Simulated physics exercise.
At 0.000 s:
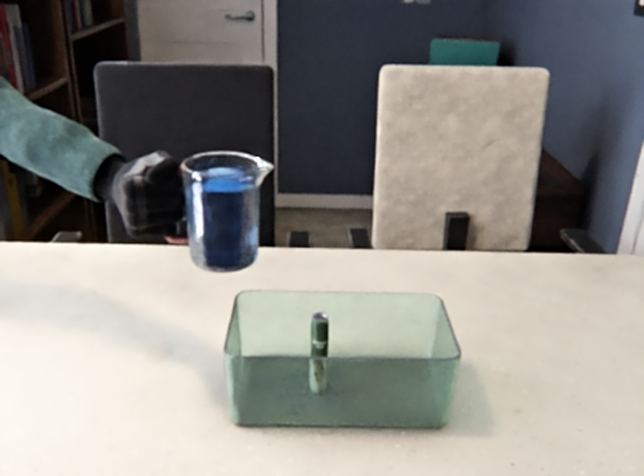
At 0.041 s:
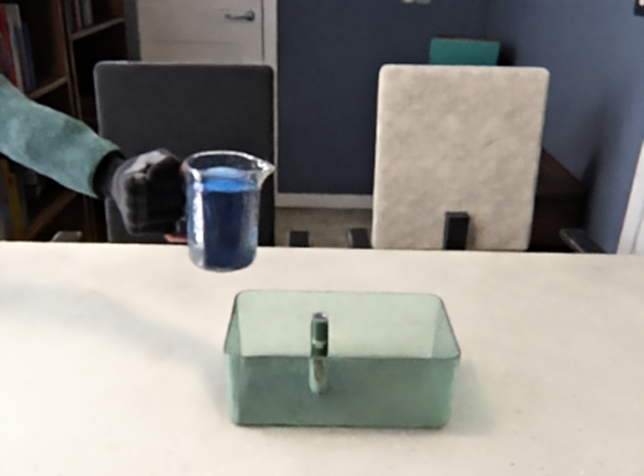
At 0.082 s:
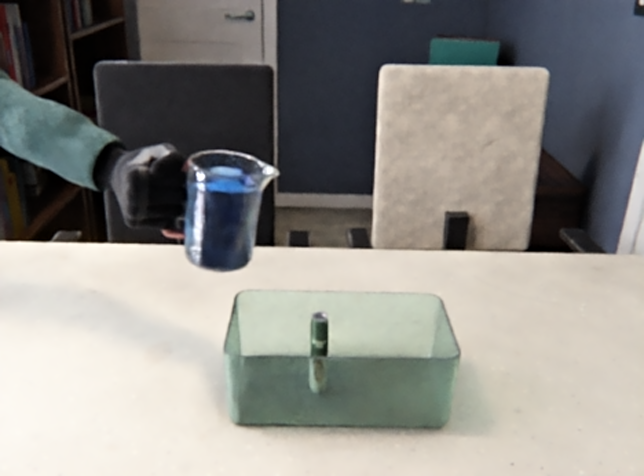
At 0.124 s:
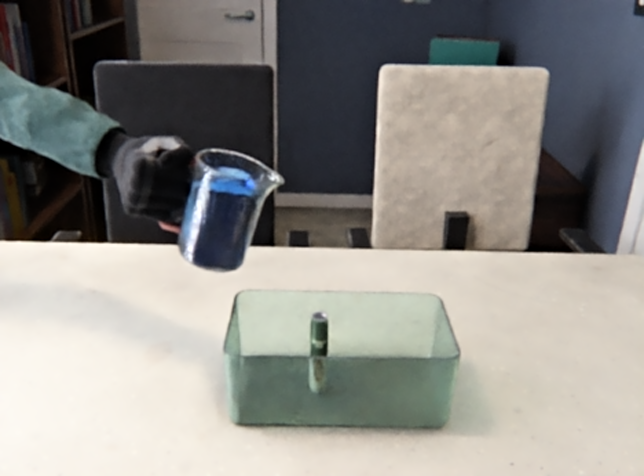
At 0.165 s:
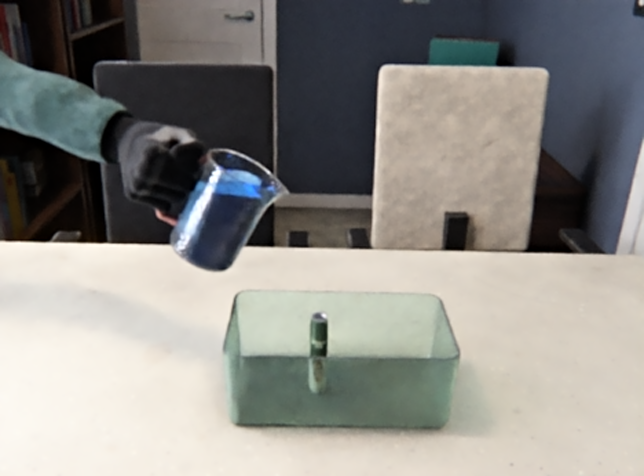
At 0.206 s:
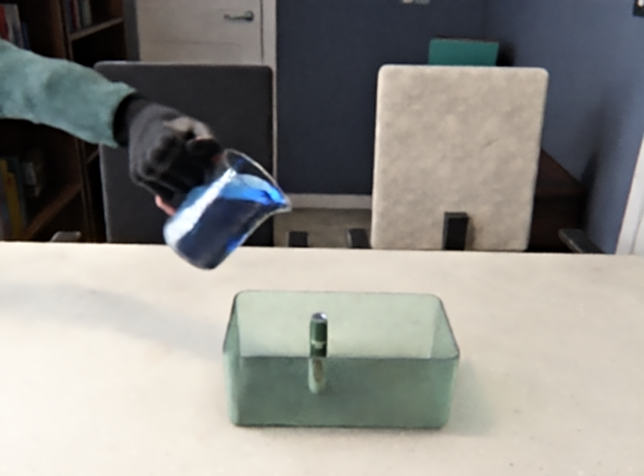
A dark-gloved hand in a teal sleeve holds a clear glass jug of blue water at the left, above a pale table seen from slightly above, with chairs and a blue wall behind. Below it sits a translucent green oblong basin with a small dark green tin standing inside. The hand smoothly tilts the jug rightwards, well over, while the camera stays still.
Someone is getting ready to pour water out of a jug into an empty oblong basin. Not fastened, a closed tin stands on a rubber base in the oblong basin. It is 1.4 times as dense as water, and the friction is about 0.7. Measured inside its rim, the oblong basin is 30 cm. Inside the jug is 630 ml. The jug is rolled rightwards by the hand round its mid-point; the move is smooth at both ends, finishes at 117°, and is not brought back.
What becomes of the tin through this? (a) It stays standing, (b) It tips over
Answer: B.
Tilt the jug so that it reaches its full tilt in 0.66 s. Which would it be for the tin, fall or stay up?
The tin tips over.
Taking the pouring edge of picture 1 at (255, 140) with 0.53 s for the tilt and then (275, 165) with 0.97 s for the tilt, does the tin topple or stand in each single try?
In the first try it comes down; in the second it comes down.
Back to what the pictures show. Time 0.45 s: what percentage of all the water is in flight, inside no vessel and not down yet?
Share: Roughly 30 per cent.
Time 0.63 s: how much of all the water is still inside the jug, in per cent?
Share remaining: Approx. 10 %.
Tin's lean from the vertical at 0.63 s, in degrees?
It tilts roughly 5° from upright.
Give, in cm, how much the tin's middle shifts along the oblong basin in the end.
In the end the tin's centre has shifted about 11.5 centimetres.
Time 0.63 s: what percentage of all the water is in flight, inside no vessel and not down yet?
Something like 16 per cent is in the air then.
By 0.45 s the tilt is 112° and 52 per cent is still to pour; the tin stands where it began.
By 0.63 s the tilt is 117° and 9 per cent is still to pour; the tin leans 4°.
By 0.82 s the tilt is 117° and 0 per cent is still to pour; the tin leans 42°.
By 1.02 s the tilt is 117° and 0 per cent is still to pour; the tin lies on its side.
At rest the tin lies on its side.
